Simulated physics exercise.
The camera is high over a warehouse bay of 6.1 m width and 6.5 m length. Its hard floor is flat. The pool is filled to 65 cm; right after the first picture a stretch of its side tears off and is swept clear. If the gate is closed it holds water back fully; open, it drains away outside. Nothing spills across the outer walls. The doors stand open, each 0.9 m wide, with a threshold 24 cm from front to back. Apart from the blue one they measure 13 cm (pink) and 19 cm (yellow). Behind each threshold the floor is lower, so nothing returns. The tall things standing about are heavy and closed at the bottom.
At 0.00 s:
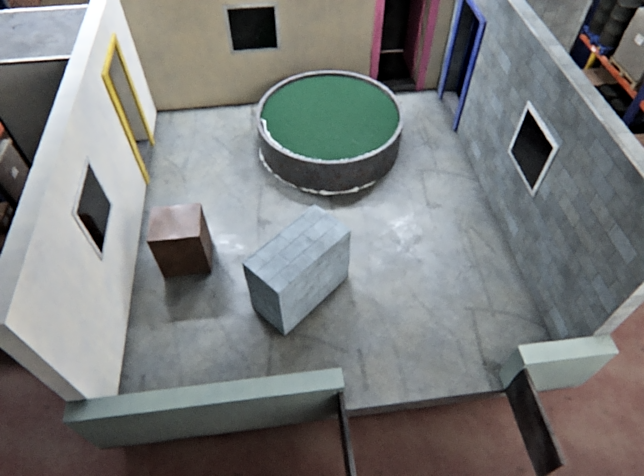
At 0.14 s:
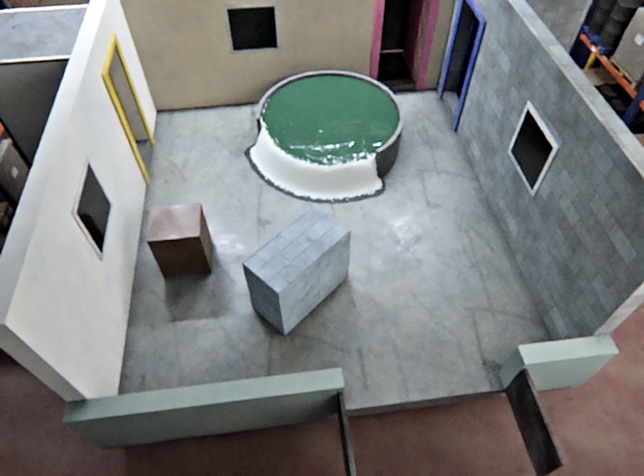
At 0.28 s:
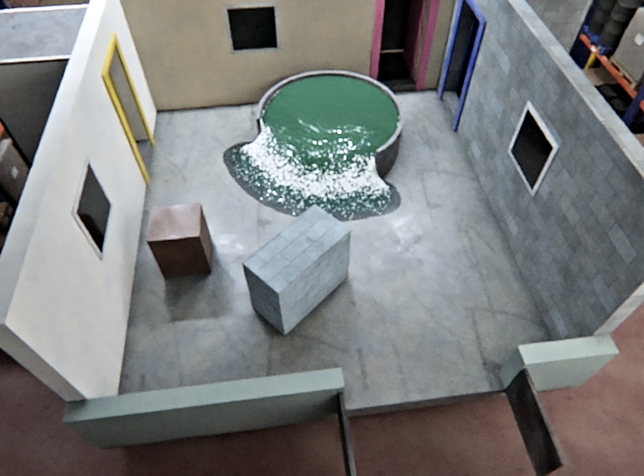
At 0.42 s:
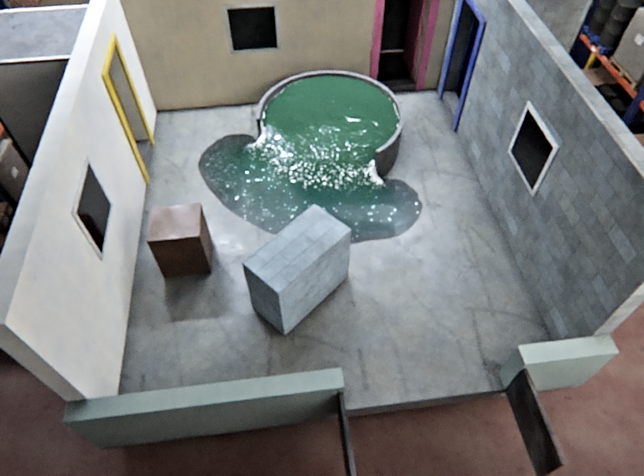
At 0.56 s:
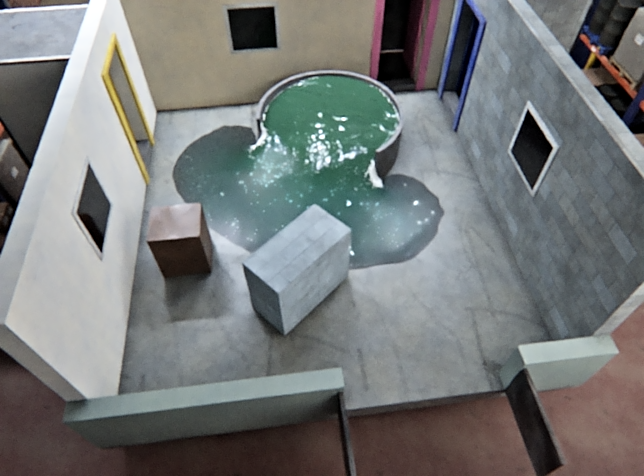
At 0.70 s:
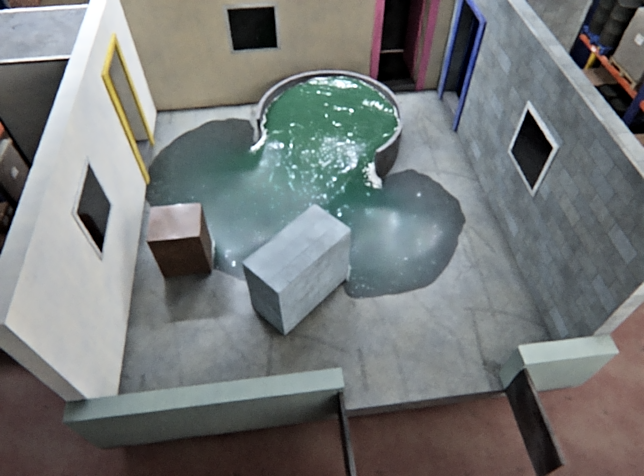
A round pool of green water bursts open along its near side in a grey-floored, roofless room, seen from high above by a still camera. A brown box and a larger grey block stand in front of it, between a white wall with a yellow-framed opening on the left and a grey wall with a blue-framed doorway on the right. White froth pours out, then the water spreads both ways in rounded lobes and reaches the box and block.
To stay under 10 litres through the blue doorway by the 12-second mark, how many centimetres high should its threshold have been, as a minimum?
About 10 cm.
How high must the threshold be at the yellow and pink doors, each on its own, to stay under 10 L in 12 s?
About 13.5 cm at yellow and 12.5 cm at pink.
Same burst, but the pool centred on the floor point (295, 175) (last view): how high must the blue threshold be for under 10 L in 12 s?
Then roughly 12.5 cm.
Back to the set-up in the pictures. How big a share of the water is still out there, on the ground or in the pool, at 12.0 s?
About 78 per cent.
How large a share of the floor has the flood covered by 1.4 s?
Near 55 per cent is wet.
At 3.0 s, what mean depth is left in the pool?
Some 15 cm.
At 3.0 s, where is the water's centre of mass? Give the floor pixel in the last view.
At about (272, 232).
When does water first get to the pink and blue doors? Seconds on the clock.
Pink 5.5 s, blue 6.0 s.
After 1.4 s water covers 55 % of the floor, deepest (36 cm) near (151, 235); it has not reached the blue door.
After 3.0 s water covers 70 % of the floor, deepest (40 cm) near (119, 393); it has not reached the blue door.
After 12.0 s water covers 100 % of the floor, deepest (14 cm) near (381, 113); 14 cm at the blue door, 0 litres in over its 21 cm threshold.
At the blue door as built, the water arrived by 6.2 s and peaked near 14 cm at 12.0 s.
Run again over the same 12 s with other heights there, 25 litres in over 8 cm, 5 litres over 11 cm. The limit of 10 litres is kept from about 10 cm up.
